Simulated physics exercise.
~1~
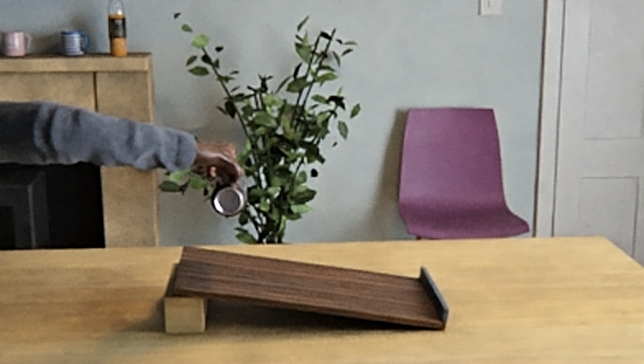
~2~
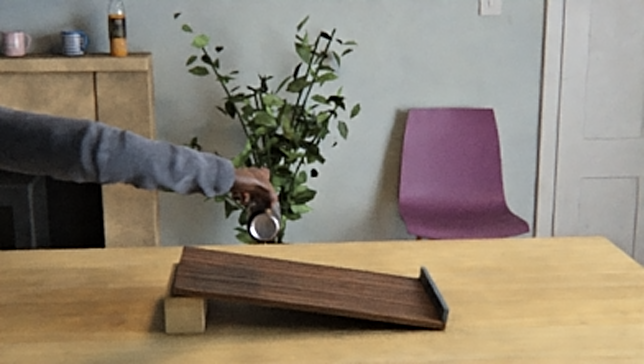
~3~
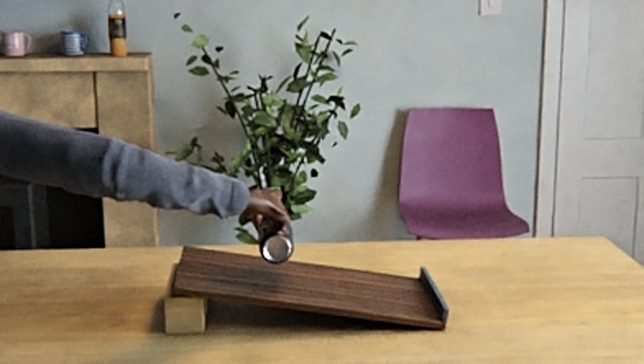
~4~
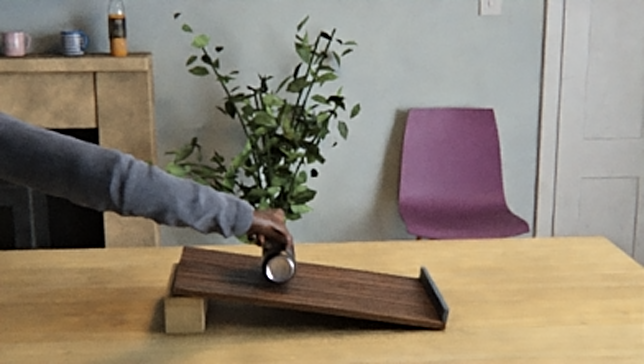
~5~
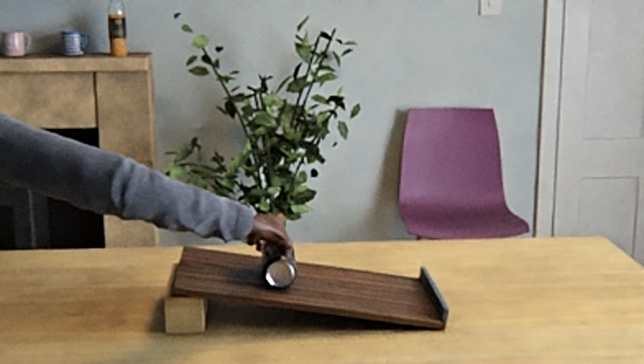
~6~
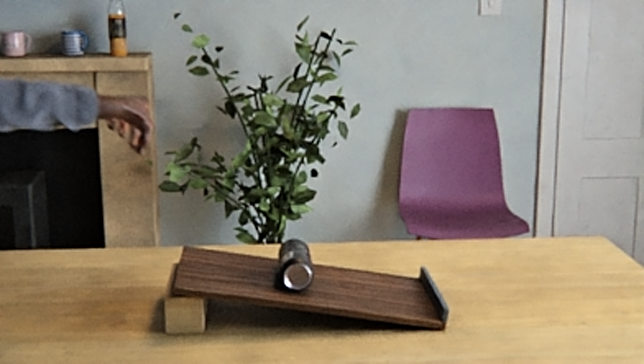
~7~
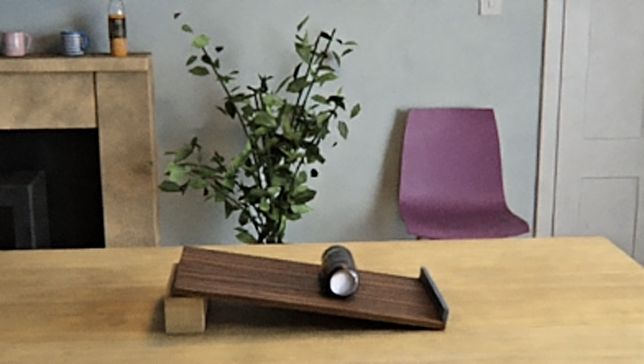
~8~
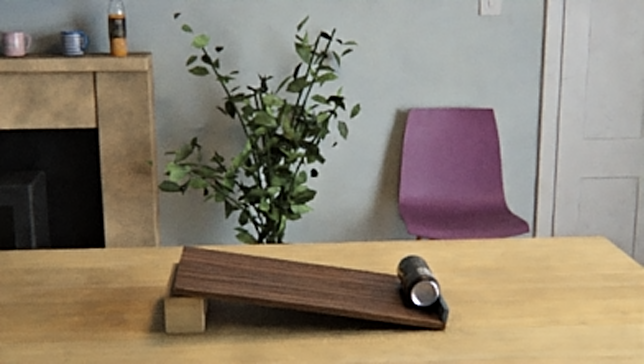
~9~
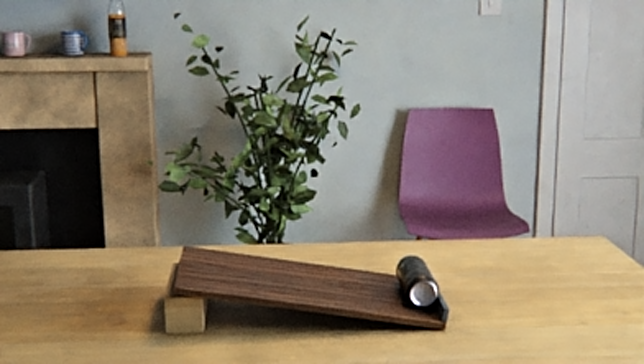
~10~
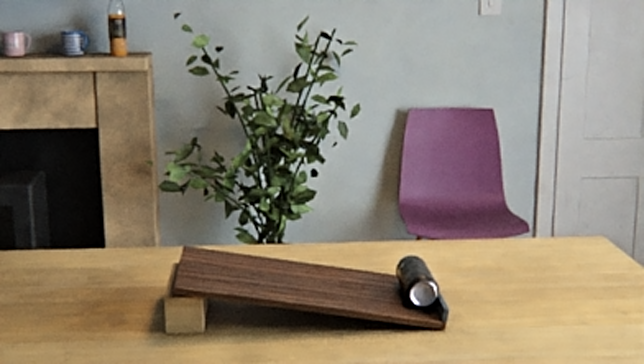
A dark wooden board slopes down to the right across a light wooden table, its left end propped on a small block and its right end closed by a raised lip, seen from the front by a still camera. Behind it stand a leafy plant, a purple chair and a fireplace with mugs and a bottle on its mantel. A grey-sleeved arm reaches in from the left, lowers a black can on its side onto the board, then lets go and withdraws. The can rolls down the slope to the right and ends at rest against the lip.
